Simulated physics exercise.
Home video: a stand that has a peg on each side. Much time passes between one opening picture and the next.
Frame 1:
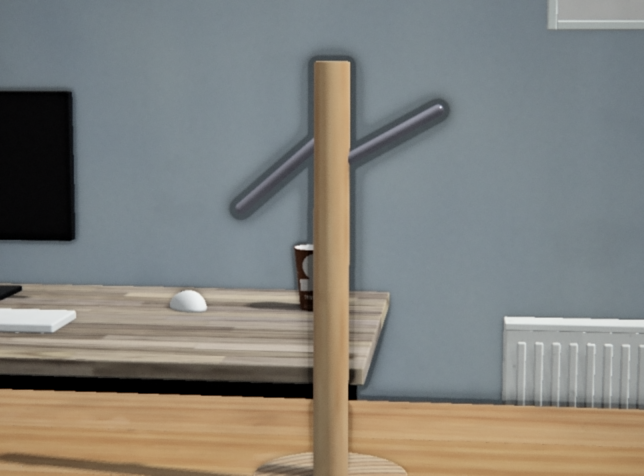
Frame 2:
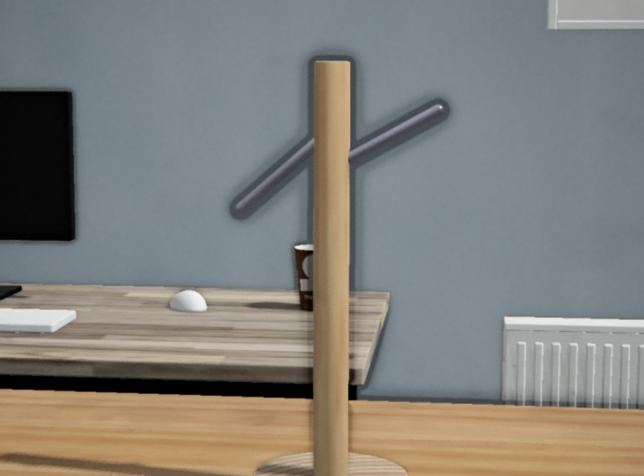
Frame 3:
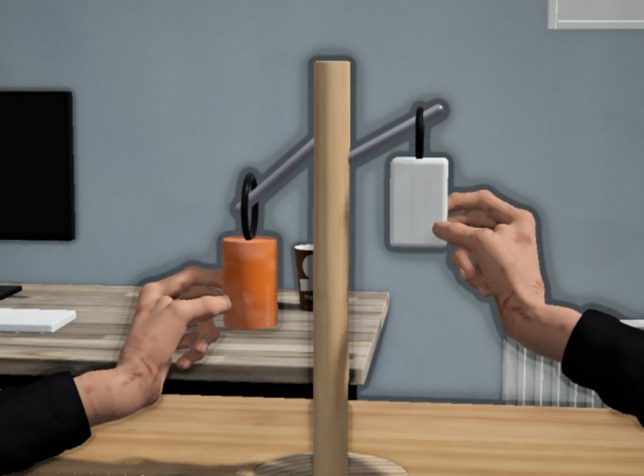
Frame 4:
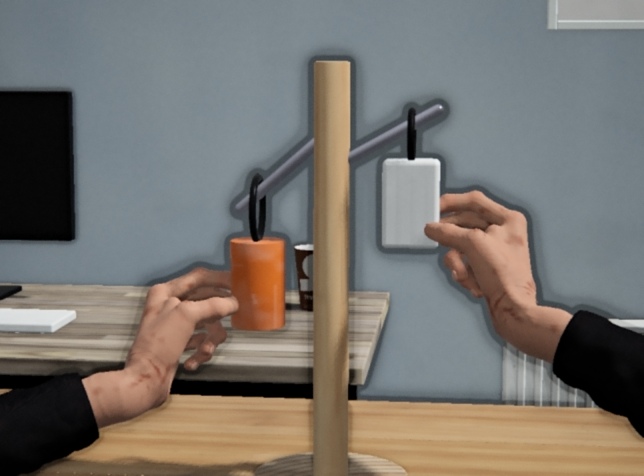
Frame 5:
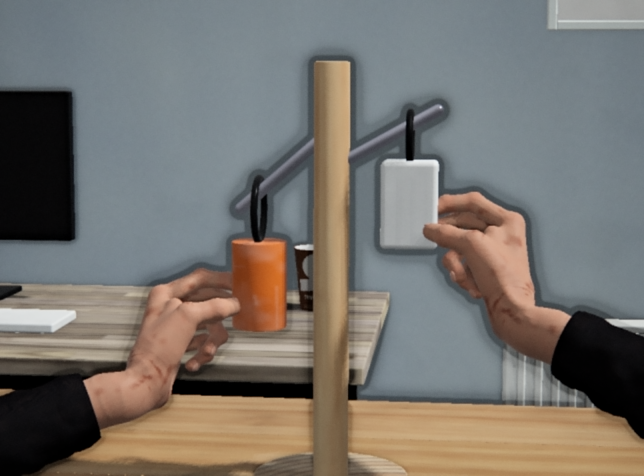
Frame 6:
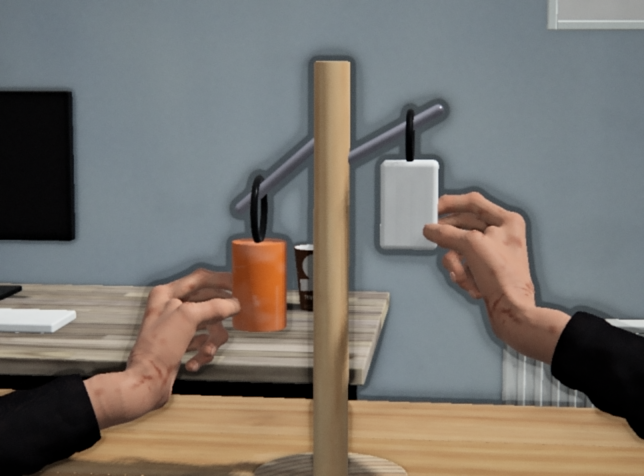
Two hands in dark sleeves come into view, the left one holding an orange lantern and the right one a white pouch, their black loops around the sloping pegs of a wooden stand. The fixed, level view shows the stand before a blue-grey wall, a desk with a black screen, and a white radiator. At first nothing moves, then both hands shift the objects slightly inward and keep holding them.
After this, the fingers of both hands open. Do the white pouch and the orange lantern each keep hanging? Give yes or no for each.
White pouch - yes, orange lantern - no.
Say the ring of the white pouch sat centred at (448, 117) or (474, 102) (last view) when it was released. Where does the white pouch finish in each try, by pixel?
About (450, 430), then about (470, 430).
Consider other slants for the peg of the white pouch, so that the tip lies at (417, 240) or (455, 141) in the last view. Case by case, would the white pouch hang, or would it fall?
Well, the white pouch: First it tumbles away, next it keeps its place.
Then, 0.18 s past the last view, white pouch leaning 23° off how it started near (382, 203); orange lantern in the air near (235, 333).
Finally, the white pouch hangs there, near (381, 203); the orange lantern slips down, near (183, 457).
